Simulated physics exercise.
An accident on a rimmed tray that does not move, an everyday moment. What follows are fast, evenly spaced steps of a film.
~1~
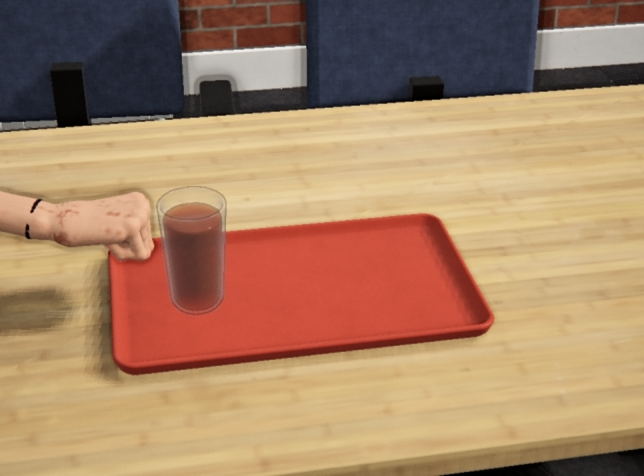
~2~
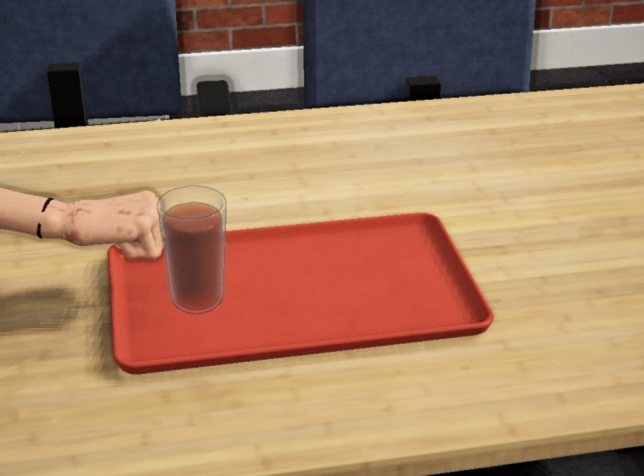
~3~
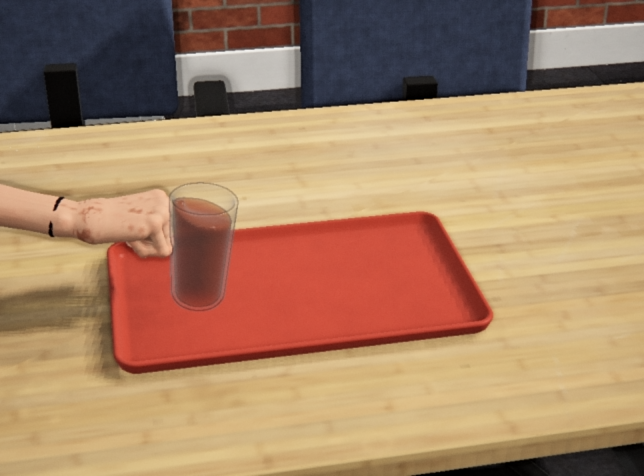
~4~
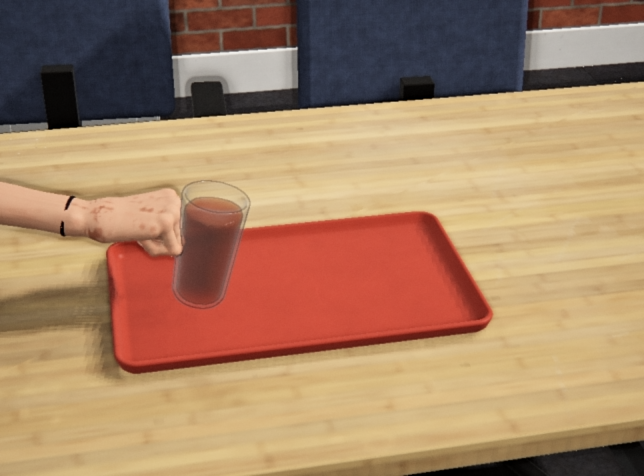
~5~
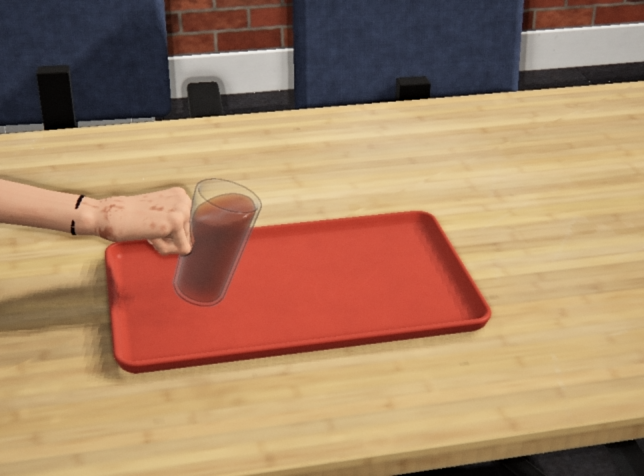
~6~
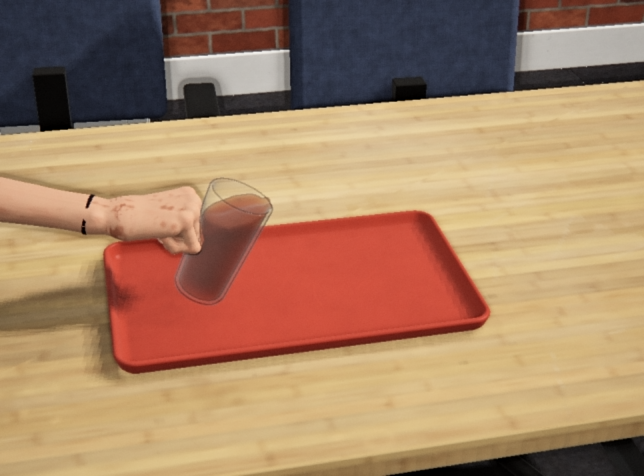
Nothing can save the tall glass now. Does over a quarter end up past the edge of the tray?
Yes: The tray is going to lose more than a quarter of it.
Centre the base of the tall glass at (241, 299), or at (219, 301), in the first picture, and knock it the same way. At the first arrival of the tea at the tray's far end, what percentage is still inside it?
In order, 75 and 65 in a hundred.
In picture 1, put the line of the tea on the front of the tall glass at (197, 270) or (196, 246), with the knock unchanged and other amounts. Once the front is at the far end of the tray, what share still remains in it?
60 % and 65 %.
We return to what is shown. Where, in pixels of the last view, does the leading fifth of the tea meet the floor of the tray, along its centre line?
Impact centre, mid-line: Approx. (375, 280).
A moment on, the tall glass is falling and 100 per cent is in the glass, 0 on the tray and 0 above or beyond its rim.
Next, the tall glass lies on its side and 68 per cent is in the glass, 17 on the tray and 15 above or beyond its rim.
Then the tall glass lies on its side and 42 per cent is in the glass, 39 on the tray and 20 above or beyond its rim.
Later the tall glass lies on its side and 23 per cent is in the glass, 40 on the tray and 37 above or beyond its rim.
Finally, 64 per cent is held by tray and glass, 36 is off the tray.
